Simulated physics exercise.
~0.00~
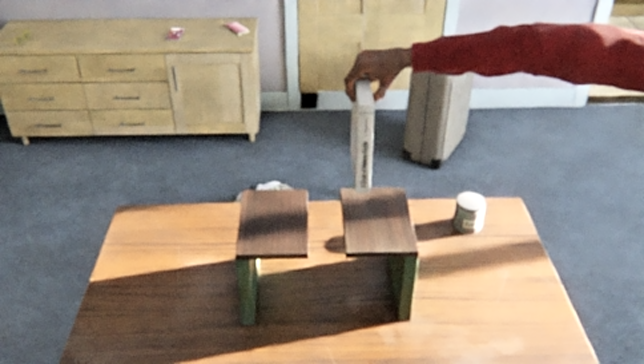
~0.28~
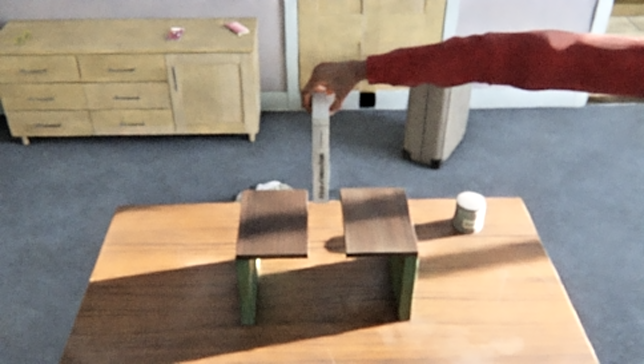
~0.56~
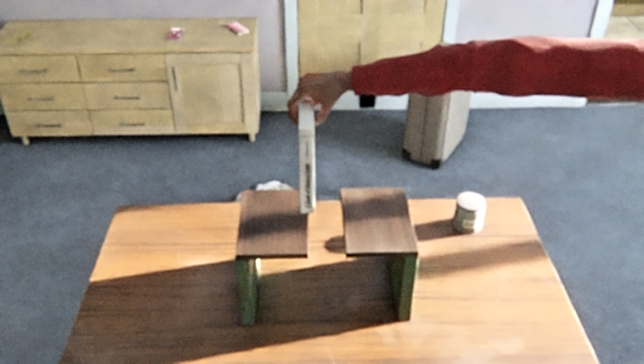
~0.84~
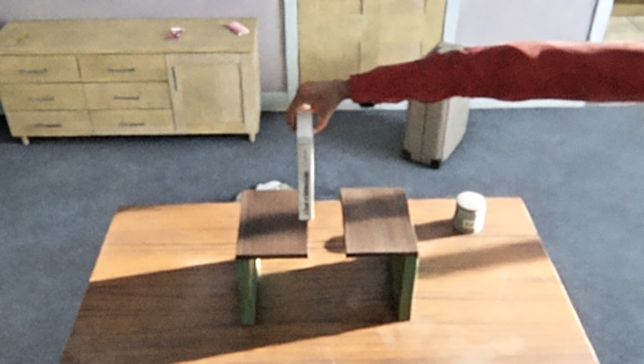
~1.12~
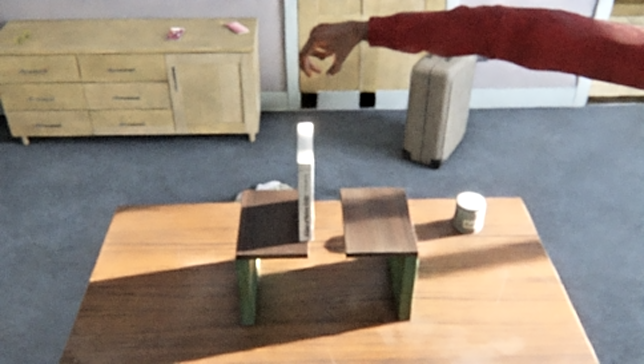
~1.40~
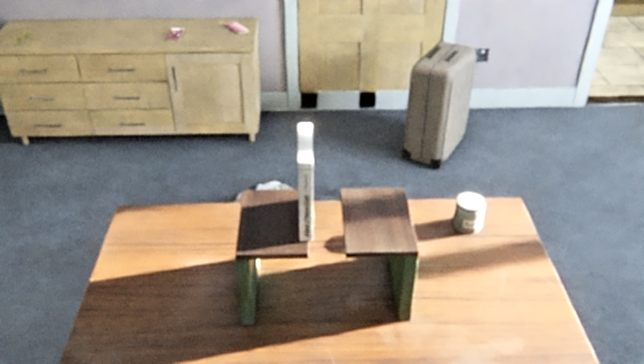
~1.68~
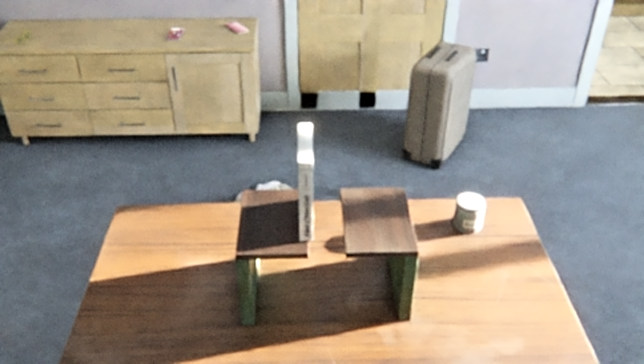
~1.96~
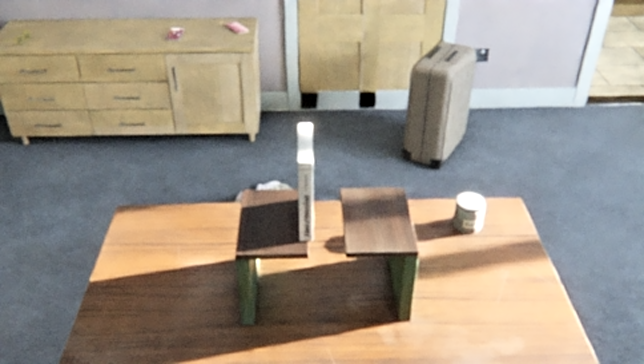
A hand in a red sleeve held a white book upright above two small supports on a wooden table, moved it left and lowered it, then let go and drew away, leaving it standing on the left support's inner edge.
